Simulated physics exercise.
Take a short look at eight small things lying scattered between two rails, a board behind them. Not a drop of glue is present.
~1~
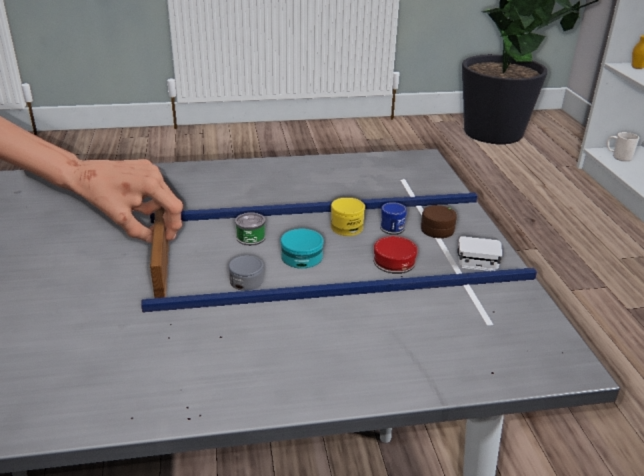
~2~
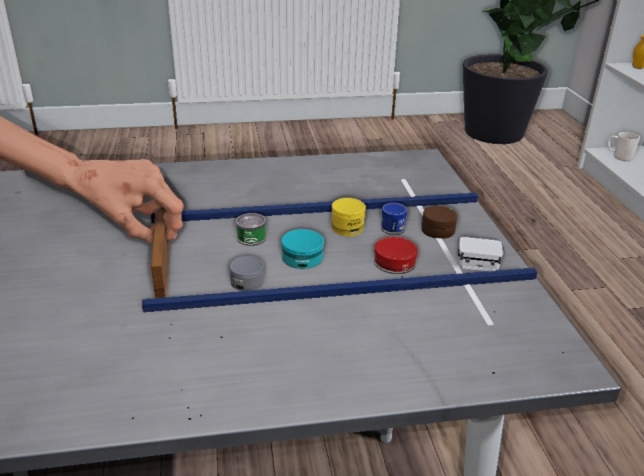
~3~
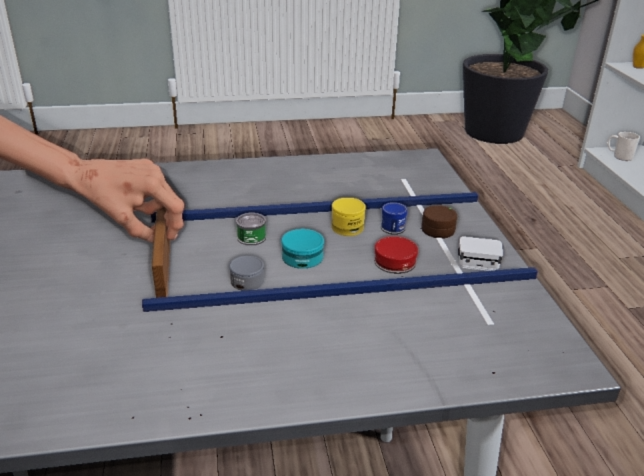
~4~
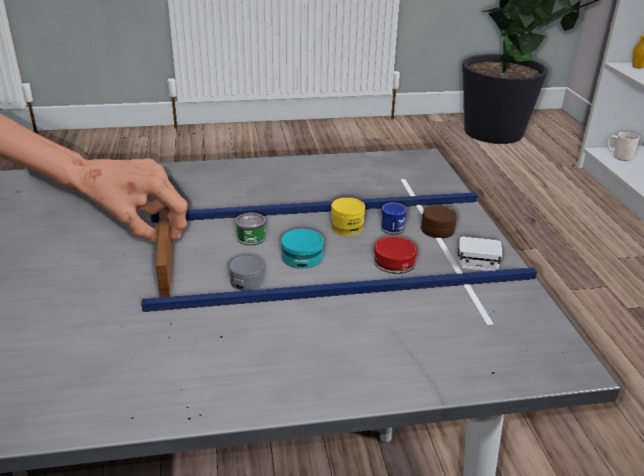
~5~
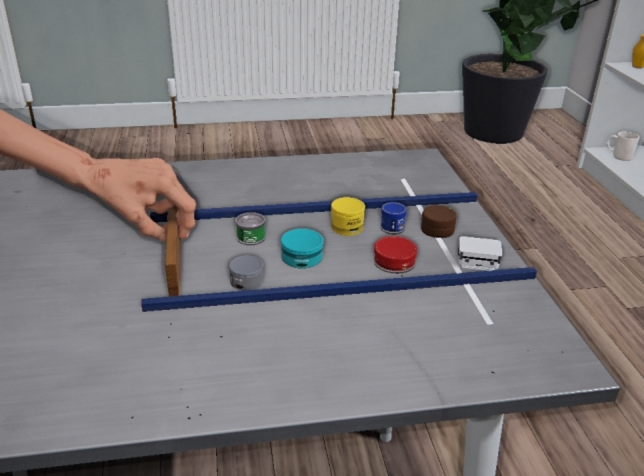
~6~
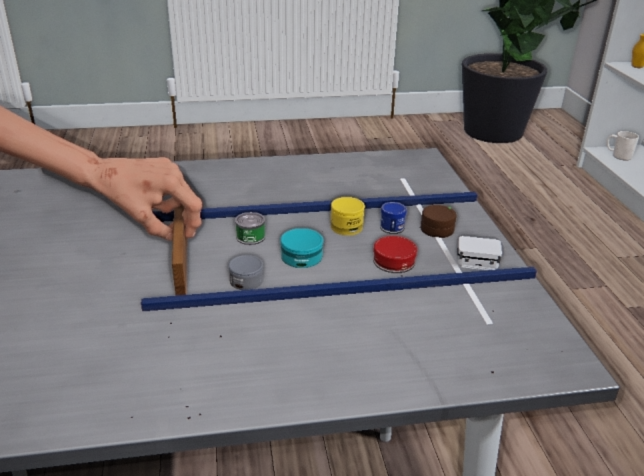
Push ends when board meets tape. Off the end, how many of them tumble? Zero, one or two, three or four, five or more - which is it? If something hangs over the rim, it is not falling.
Turns out one or at most two get shoved off the end.
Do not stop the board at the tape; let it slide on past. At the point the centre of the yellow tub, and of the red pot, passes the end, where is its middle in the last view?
I reckon its middle sits around (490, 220) and then around (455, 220).
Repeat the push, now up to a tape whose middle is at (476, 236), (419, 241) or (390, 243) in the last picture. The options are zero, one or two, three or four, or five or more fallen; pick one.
Falls: Three to four; zero; zero.
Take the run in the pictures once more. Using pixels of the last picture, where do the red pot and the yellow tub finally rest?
Result: One at about (502, 251), the other at about (438, 201).
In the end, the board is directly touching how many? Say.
It is in contact with 4.
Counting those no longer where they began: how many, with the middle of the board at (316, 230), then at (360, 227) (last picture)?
I get 4 at the one place and 7 at the other.
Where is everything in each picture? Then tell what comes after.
White case (479, 255); brown lid (438, 222); blue pot (393, 218); board (161, 242); tape (439, 240), in the first frame.
Brown lid (439, 222); yellow tub (348, 217), in the second frame.
Blue pot (394, 219); red pot (396, 255), in the third frame.
White case (479, 255); turquoise tub (302, 249), in the fourth frame.
Brown lid (439, 221); green tin (251, 229), in the fifth frame.
White case (479, 254); brown lid (438, 221); blue pot (393, 218); board (180, 240); tape (439, 239), in the sixth frame.
A little later, none off yet; white case at rest near (479, 254); brown lid at rest near (438, 221); blue pot at rest near (393, 218).
Next, none off yet; white case at rest near (479, 254); brown lid at rest near (438, 221); blue pot moving near (397, 218).
Later still, none off yet; white case shifted a little near (497, 253); brown lid shifted a little near (456, 223); blue pot shifted well along near (435, 210).
When it is over, the number that fall off is one or two; down, white case.
